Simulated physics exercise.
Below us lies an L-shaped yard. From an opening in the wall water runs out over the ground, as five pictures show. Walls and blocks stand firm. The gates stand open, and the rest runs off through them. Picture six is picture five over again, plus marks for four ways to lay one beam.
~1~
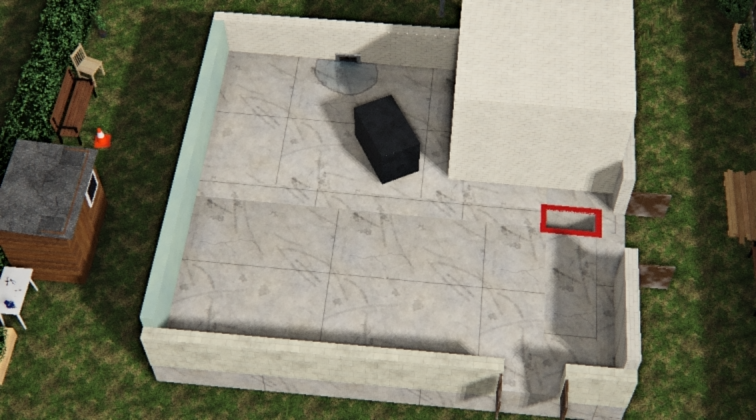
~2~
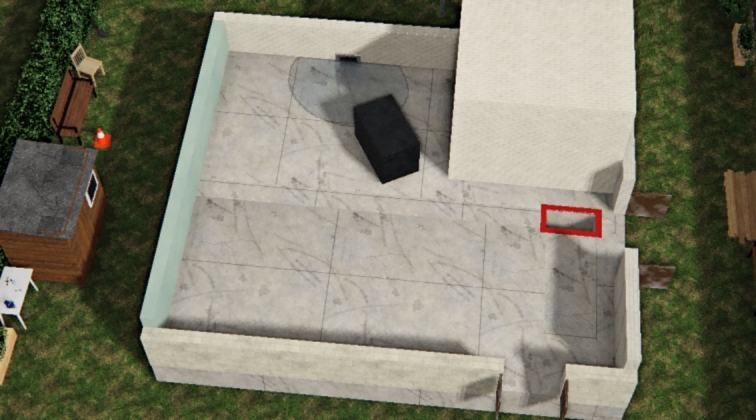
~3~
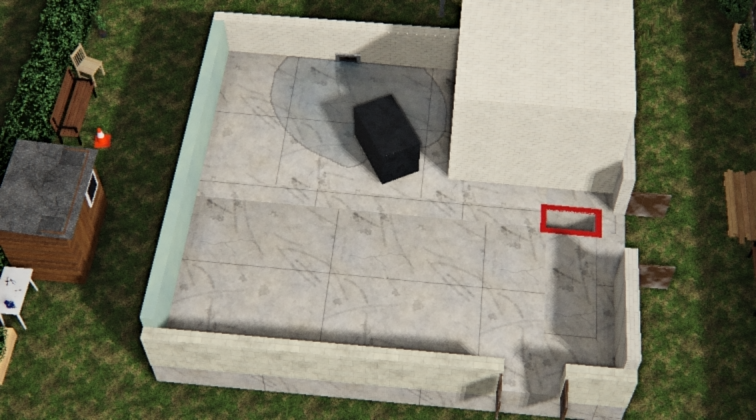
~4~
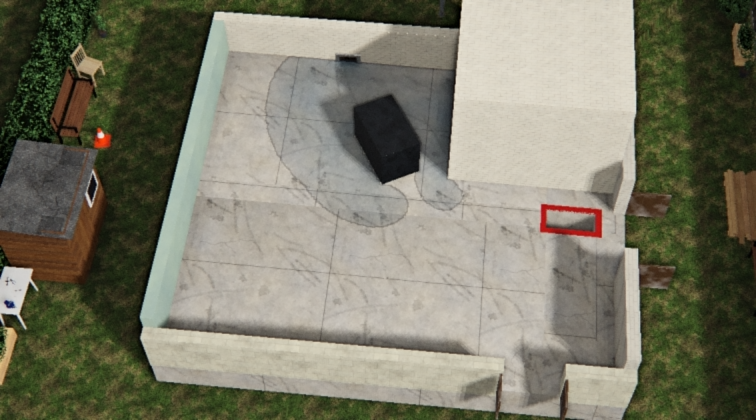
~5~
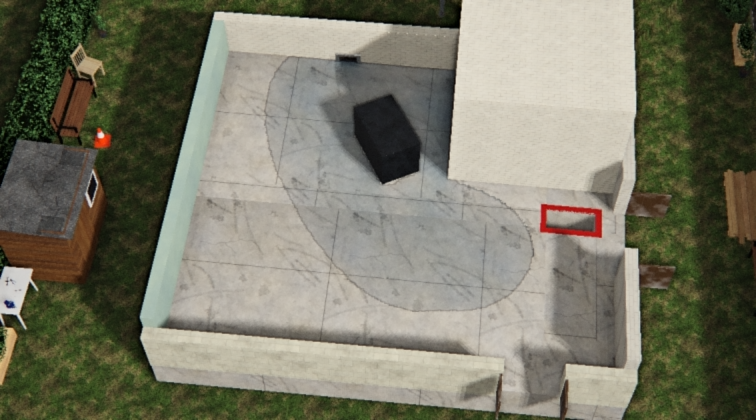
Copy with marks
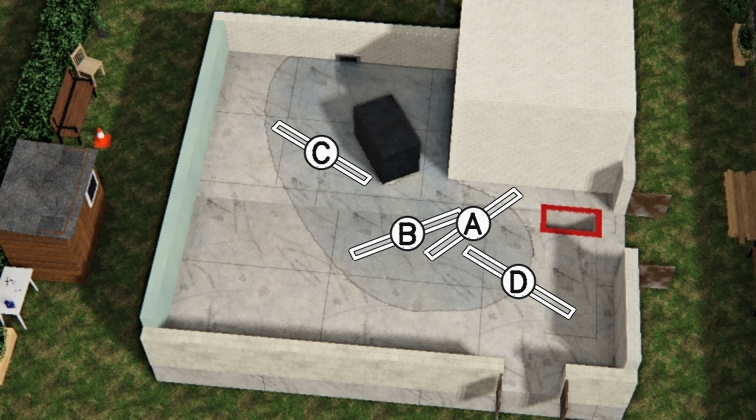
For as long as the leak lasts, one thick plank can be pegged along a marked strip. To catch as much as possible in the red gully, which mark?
Take B.
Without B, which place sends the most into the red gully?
A.
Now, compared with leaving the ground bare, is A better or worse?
Place A is better.
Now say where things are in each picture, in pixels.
Outfall at (348, 58); red gully at (571, 221); open gate at (530, 382); open gate at (613, 246); front seen at (374, 83), 2 % of the ground wet; red gully still dry, in the first picture.
Front seen at (346, 124), 7 % of the ground wet; red gully still dry, in the second picture.
Front seen at (442, 128), 15 % of the ground wet; red gully still dry, in the third picture.
Front seen at (456, 199), 24 % of the ground wet; red gully still dry, in the fourth picture.
Front seen at (502, 293), 40 % of the ground wet; red gully still dry, in the fifth picture.
On the marked copy, A from (428, 255) to (517, 192); B from (352, 254) to (461, 213); C from (276, 125) to (367, 180); D from (467, 250) to (571, 313).
With A, about 15 % of the stream goes into the red gully, about 81 % out by the gates.
With B, about 36 % of the stream goes into the red gully, about 60 % out by the gates.
With C, about 2 % of the stream goes into the red gully, about 95 % out by the gates.
With D, about 3 % of the stream goes into the red gully, about 97 % out by the gates.
